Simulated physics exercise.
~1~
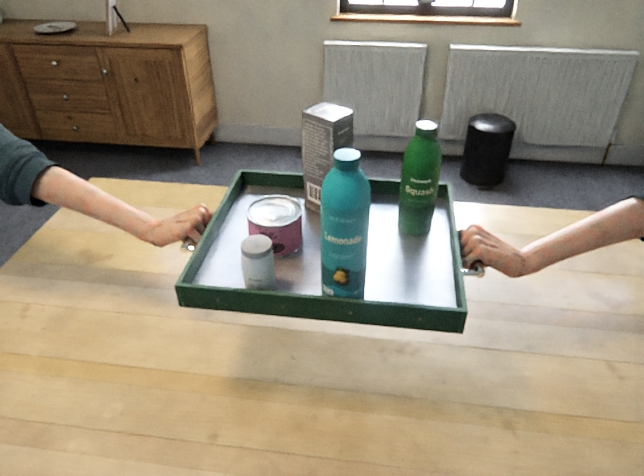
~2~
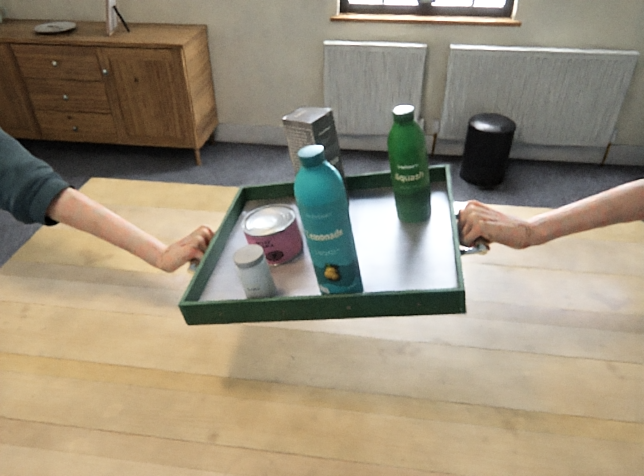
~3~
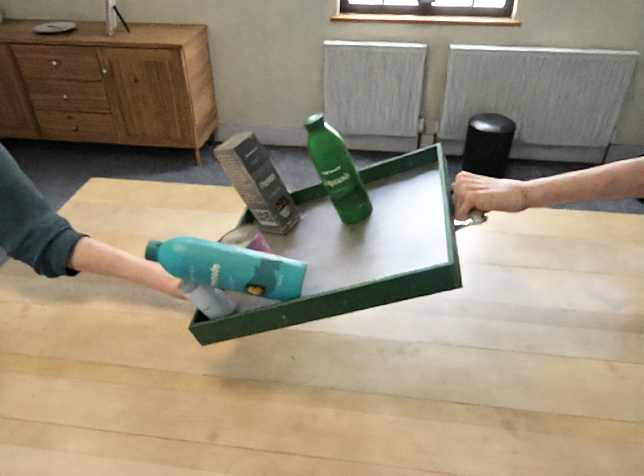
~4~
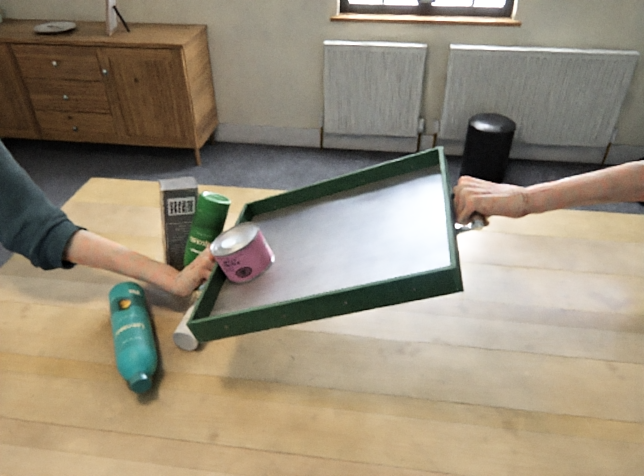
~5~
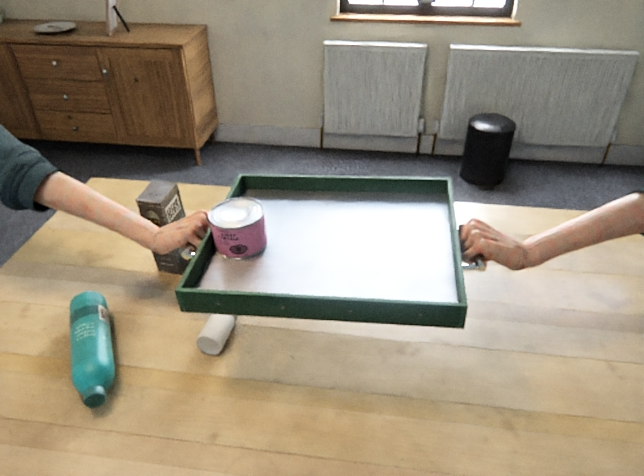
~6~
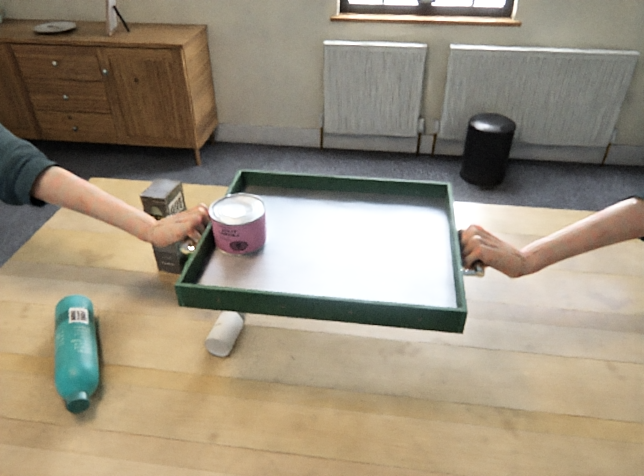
A green-rimmed tray, held by a hand at each end above a pale wooden table, carries a pink tub, a white shaker, a turquoise bottle, a green bottle and a grey carton, seen from slightly above with a wooden cabinet and radiators behind. The tray tips steeply down to the left, and the items lean. The turquoise bottle topples as everything slides left. The carton, shaker and both bottles go off the left side, while the pink tub stays aboard. The tray levels out, with the tub upright near its left edge. The turquoise bottle and shaker lie on the table, the carton rests behind the left hand, and the green bottle is out of sight.
